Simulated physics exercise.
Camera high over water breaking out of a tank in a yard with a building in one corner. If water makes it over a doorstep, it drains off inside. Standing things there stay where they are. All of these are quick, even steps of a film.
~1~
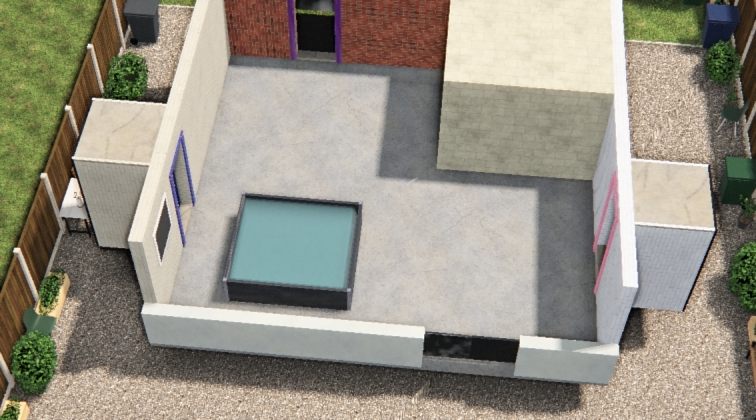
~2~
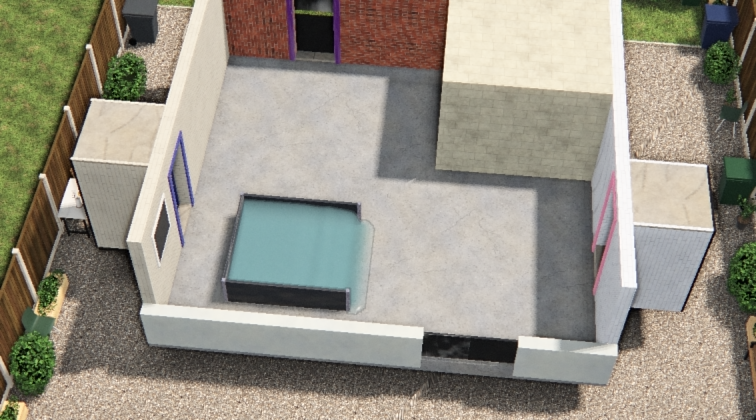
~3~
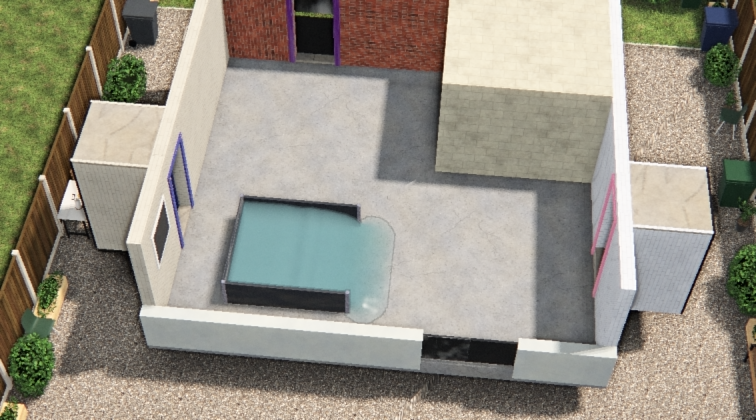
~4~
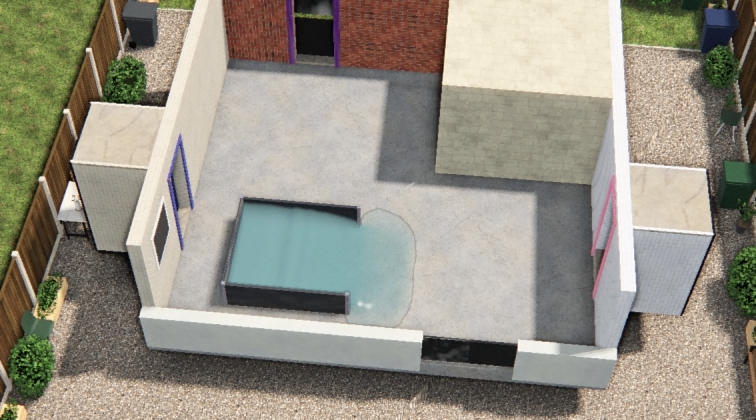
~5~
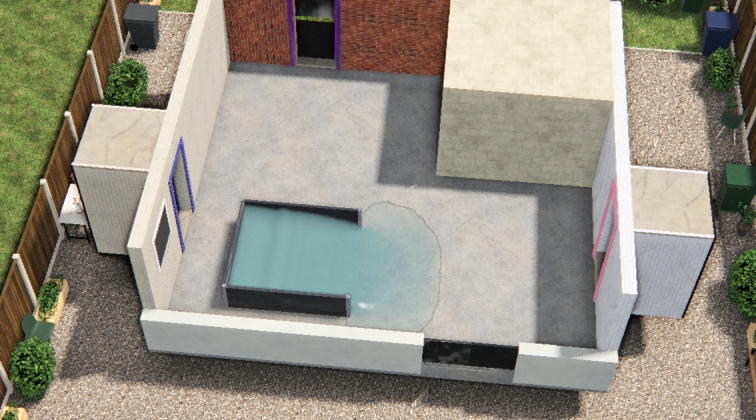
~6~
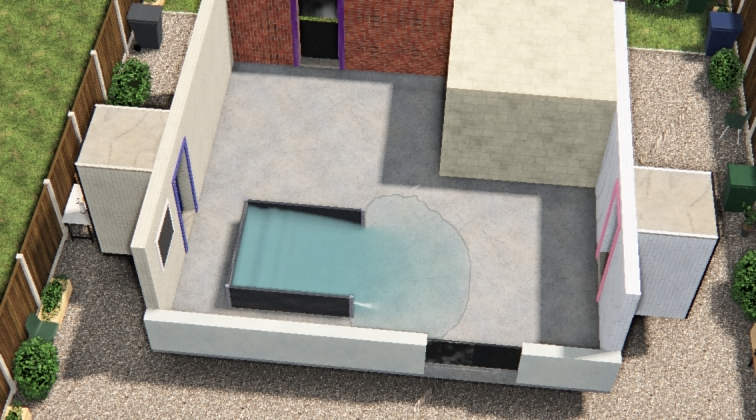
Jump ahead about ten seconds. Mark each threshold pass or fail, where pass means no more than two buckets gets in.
Blue door - pass; purple door - pass; pink door - pass.
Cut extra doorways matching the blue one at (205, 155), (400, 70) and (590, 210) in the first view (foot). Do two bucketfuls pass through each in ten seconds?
Sure - the first stays short, the second stays short, the third gets past.
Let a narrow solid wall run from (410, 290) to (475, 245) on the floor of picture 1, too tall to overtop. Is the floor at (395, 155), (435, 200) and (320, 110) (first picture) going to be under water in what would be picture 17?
Listed order: Spared, swamped, spared.
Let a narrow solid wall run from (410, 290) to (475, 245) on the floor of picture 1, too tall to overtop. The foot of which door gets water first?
I'd pick the pink-painted one.
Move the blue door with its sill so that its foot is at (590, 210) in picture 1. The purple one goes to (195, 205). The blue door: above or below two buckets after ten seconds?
Blue: Comes in high.
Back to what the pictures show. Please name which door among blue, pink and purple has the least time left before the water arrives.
Answer: The pink-painted one.
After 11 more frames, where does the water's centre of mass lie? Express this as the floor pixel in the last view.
Centre of the water: Near (404, 273).
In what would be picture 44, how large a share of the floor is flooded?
My best guess is some 45 %.
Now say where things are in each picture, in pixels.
In the first frame, the tank at (295, 243) is whole and still.
In the second frame, the front is at (367, 224), out from the gap at (352, 260).
In the third frame, water pours out at (352, 263) and has run to (382, 223).
In the fourth frame, water pours out at (352, 265) and has run to (397, 221).
In the fifth frame, the front is at (419, 223), out from the gap at (353, 268).
In the sixth frame, water pours out at (356, 268) and has run to (452, 324).
A moment on, water covers 30 % of the floor; the blue door not reached, the purple door not reached, the pink door not reached.
Next, water covers 40 % of the floor; the blue door not reached, the purple door not reached, the pink door wet at the sill, nothing in.
Then, water covers 45 % of the floor; the blue door not reached, the purple door not reached, the pink door wet at the sill, nothing in.
Later, water covers 45 % of the floor; the blue door not reached, the purple door not reached, the pink door wet at the sill, nothing in.
In the end, water covers 85 % of the floor; the blue door wet at the sill, nothing in, the purple door wet at the sill, nothing in, the pink door wet at the sill, nothing in.
